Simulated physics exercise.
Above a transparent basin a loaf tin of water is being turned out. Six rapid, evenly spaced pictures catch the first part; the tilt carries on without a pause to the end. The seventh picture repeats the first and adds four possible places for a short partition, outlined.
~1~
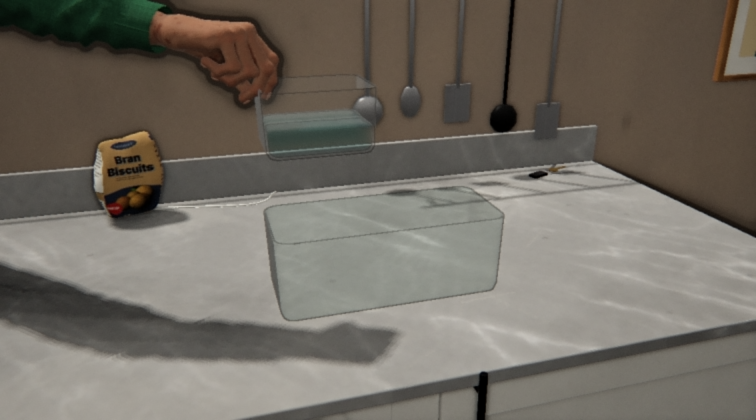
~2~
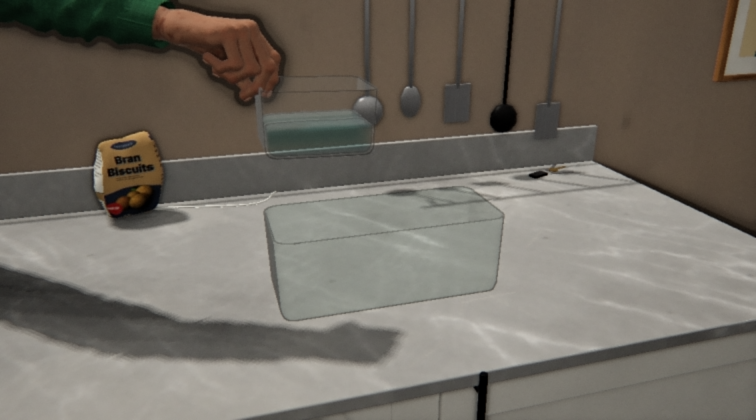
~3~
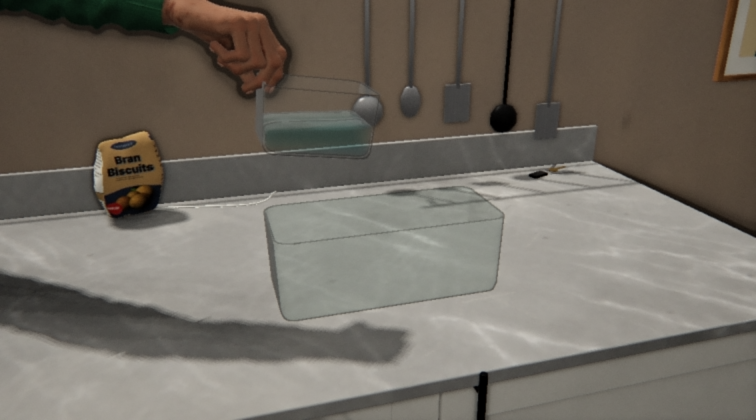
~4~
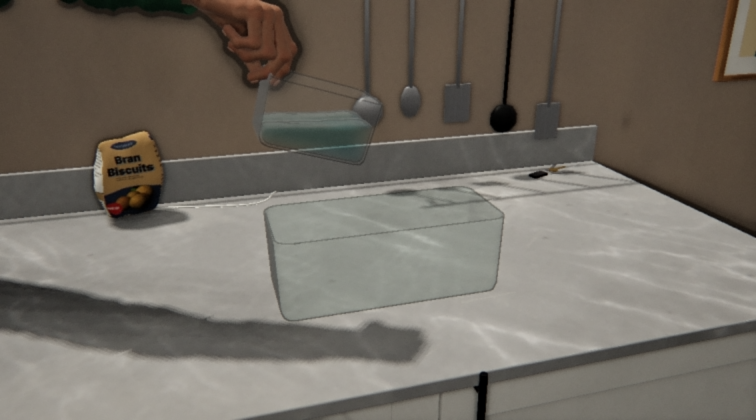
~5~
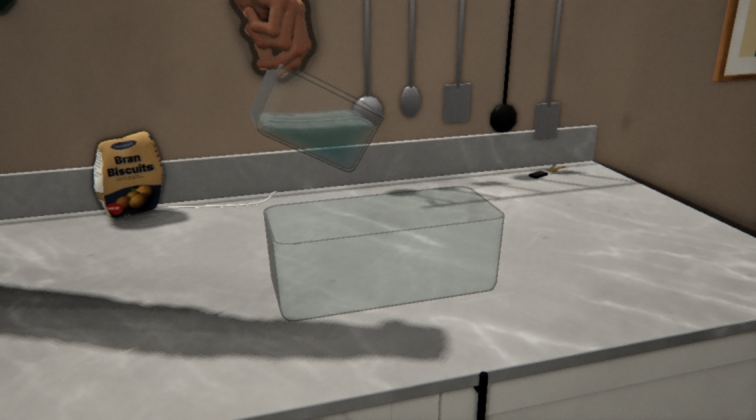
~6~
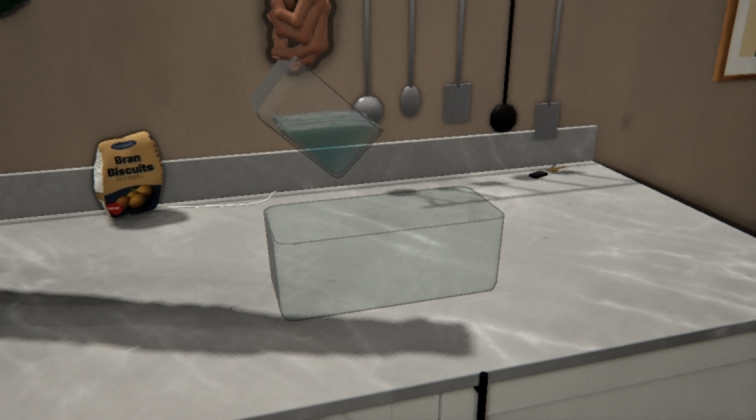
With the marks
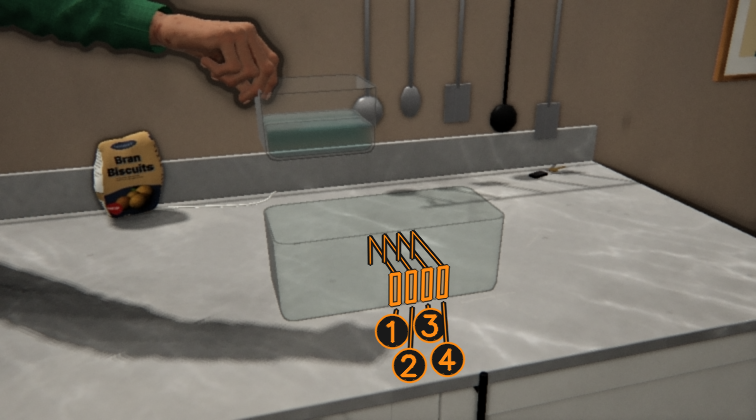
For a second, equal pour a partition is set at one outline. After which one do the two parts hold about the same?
It is 2.
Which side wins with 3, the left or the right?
The left side.
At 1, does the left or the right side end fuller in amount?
More ends on the right.
In orange, 1 at (396, 310); 2 at (412, 307); 3 at (427, 305); 4 at (443, 302).
With 1, about 18 % ends left of the wall and 81 % right of it.
With 2, about 48 % ends left of the wall and 52 % right of it.
With 3, about 86 % ends left of the wall and 14 % right of it.
With 4, about 96 % ends left of the wall and 3 % right of it.
